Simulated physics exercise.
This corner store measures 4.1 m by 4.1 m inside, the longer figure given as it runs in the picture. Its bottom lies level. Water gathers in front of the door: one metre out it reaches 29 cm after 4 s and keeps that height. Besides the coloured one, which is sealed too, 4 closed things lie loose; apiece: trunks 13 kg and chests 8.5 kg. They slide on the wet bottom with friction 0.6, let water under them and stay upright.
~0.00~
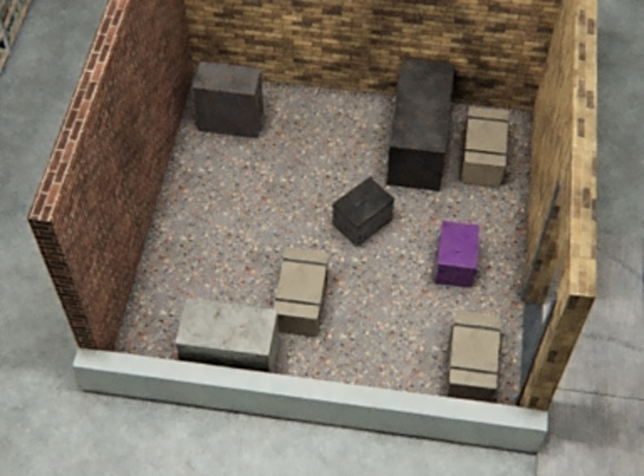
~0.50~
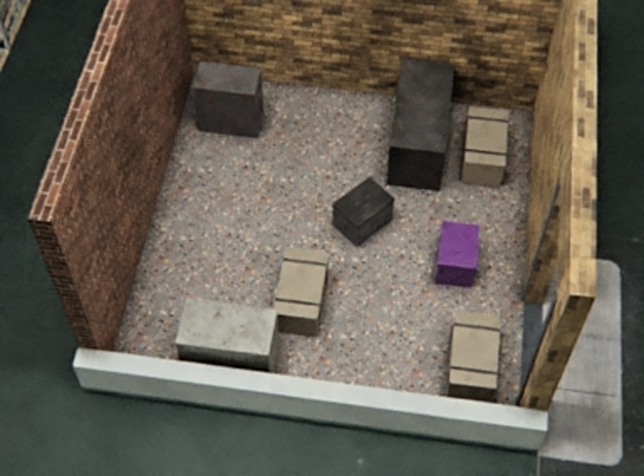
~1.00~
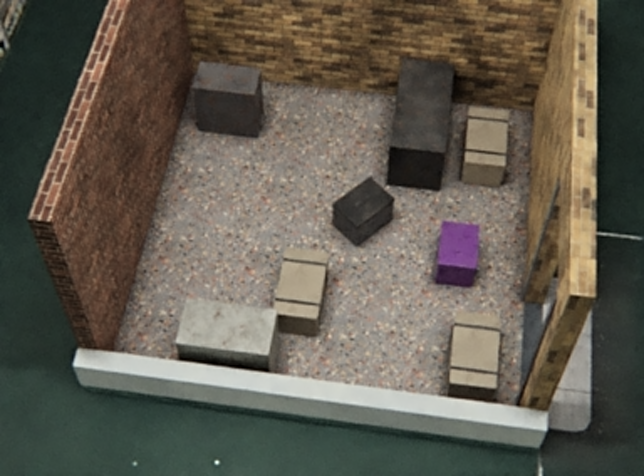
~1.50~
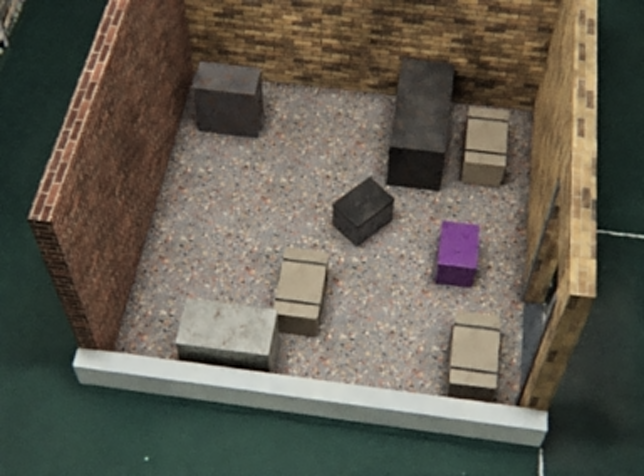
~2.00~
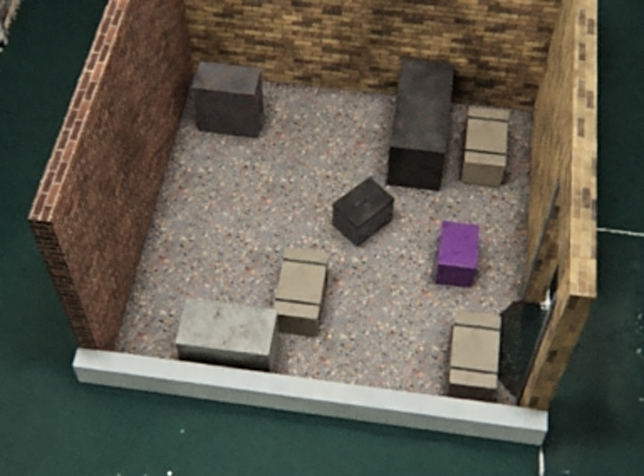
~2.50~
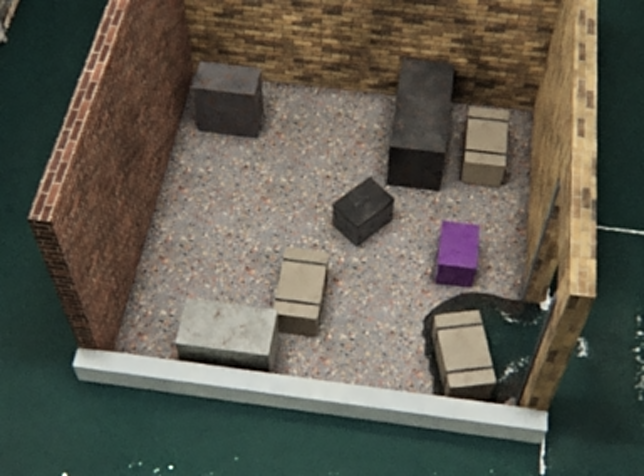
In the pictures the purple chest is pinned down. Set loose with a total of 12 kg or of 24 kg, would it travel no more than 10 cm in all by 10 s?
For it, only the higher weight holds it.
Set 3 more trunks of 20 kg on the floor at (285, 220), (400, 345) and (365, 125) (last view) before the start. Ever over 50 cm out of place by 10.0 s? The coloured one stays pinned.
In turn: More, over, short of it.
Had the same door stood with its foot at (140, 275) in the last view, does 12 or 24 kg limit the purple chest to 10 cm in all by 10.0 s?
Then neither weight holds it.
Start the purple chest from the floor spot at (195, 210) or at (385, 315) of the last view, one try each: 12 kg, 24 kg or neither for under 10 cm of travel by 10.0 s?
In turn: Neither holds; neither holds.
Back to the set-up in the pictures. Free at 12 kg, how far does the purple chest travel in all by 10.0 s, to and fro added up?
About 80 cm.
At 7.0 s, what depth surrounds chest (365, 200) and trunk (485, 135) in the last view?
Roughly 2 and 2 cm.
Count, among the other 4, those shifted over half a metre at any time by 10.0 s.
2 of them.
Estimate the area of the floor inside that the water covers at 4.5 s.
About 7.0 m2.
After 3.5 s the purple chest would be 1 cm from its start with 12 kg and 0 cm from its start with 24 kg; 4 cm of water round it then.
After 4.5 s the purple chest would be 25 cm from its start with 12 kg and 0 cm from its start with 24 kg; 4 cm of water round it then.
After 7.0 s the purple chest would be 75 cm from its start with 12 kg and 0 cm from its start with 24 kg; 6 cm of water round it then.
After 10.0 s the purple chest would be 79 cm from its start with 12 kg and 0 cm from its start with 24 kg; 7 cm of water round it then.
